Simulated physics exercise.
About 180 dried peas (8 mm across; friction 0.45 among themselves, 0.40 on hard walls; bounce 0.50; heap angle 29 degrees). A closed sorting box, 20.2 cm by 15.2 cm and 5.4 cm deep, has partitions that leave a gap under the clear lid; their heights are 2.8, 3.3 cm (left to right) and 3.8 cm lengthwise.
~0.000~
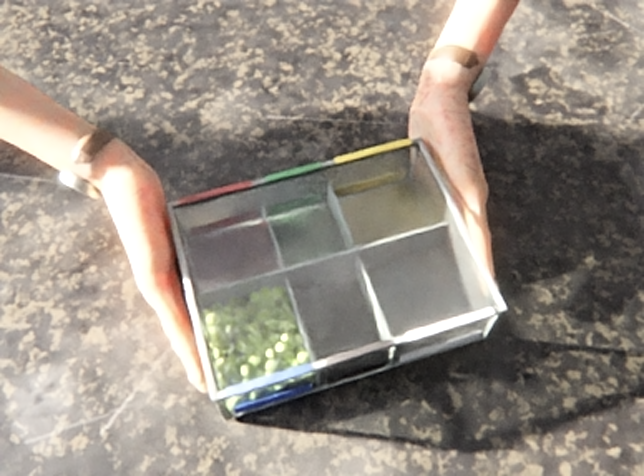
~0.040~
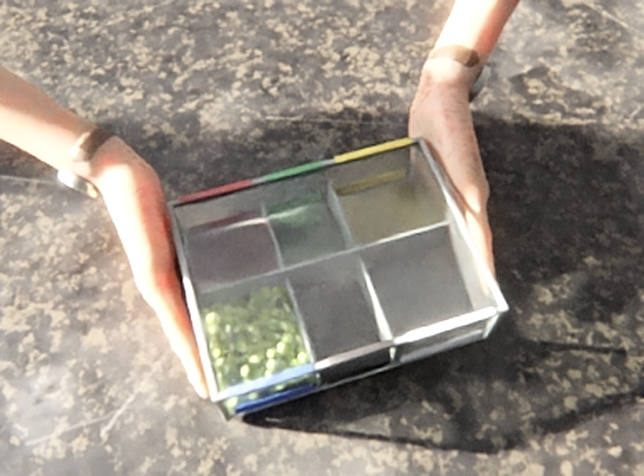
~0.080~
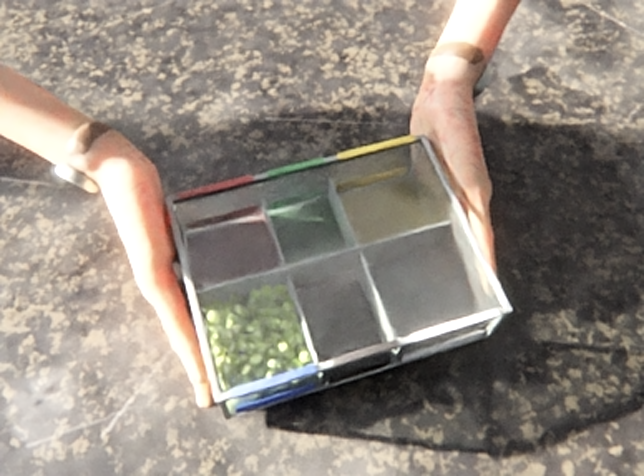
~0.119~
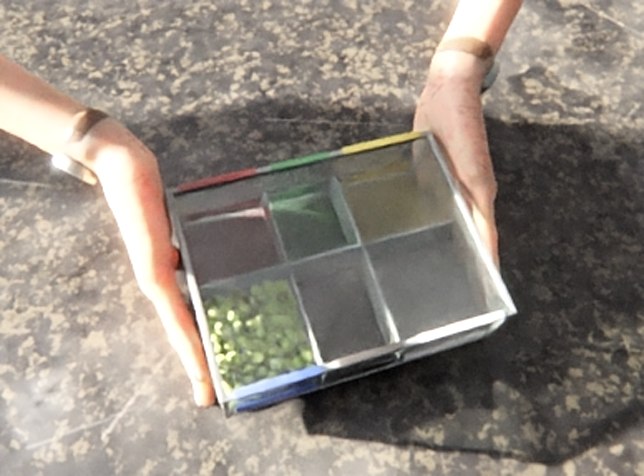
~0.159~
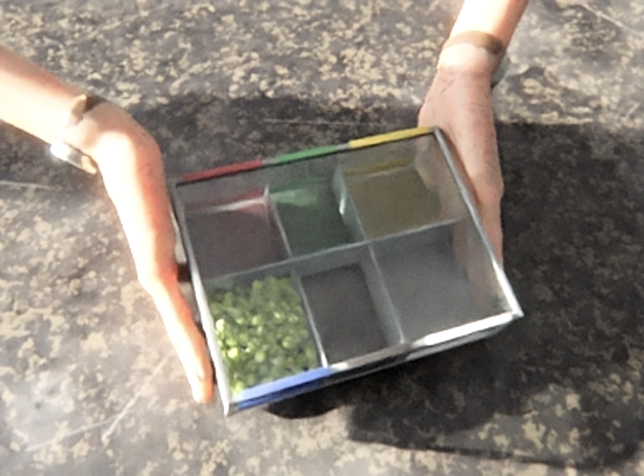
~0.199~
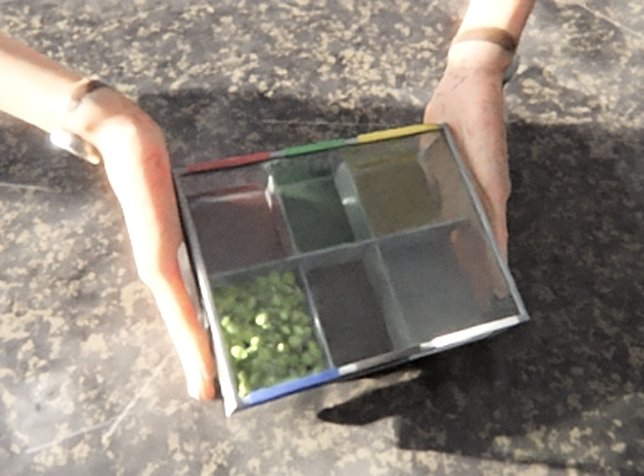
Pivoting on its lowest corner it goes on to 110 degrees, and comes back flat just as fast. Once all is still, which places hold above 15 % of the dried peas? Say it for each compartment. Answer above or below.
Red: Below, blue: Above, green: Below, yellow: Below, white: Above, black: Above.
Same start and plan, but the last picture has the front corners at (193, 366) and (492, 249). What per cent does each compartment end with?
Red 20, blue 80, green 0, yellow 0, white 0, black 0.
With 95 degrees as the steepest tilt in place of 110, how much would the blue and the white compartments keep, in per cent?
Then: Blue 45; white 35.
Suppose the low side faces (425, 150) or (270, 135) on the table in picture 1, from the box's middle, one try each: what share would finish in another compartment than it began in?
Some 95 and 55 per cent.
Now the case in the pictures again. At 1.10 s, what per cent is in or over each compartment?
Red 0, blue 60, green 0, yellow 0, white 20, black 25.
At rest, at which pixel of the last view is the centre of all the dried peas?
Near (381, 346).
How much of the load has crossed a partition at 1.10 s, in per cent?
Roughly 40 per cent.
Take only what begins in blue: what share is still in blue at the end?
Some 20 per cent.
Then, at 1.10 s, tilt 110 degrees; blue 60 %, white 20 %, black 25 %.
After 1.71 s, tilt 49 degrees; blue 25 %, white 50 %, black 25 %.
After 2.36 s, tilt 0 degrees; blue 25 %, white 50 %, black 25 %.
At rest (3.0 s), red 0 %, blue 25 %, green 0 %, yellow 0 %, white 50 %, black 25 %.
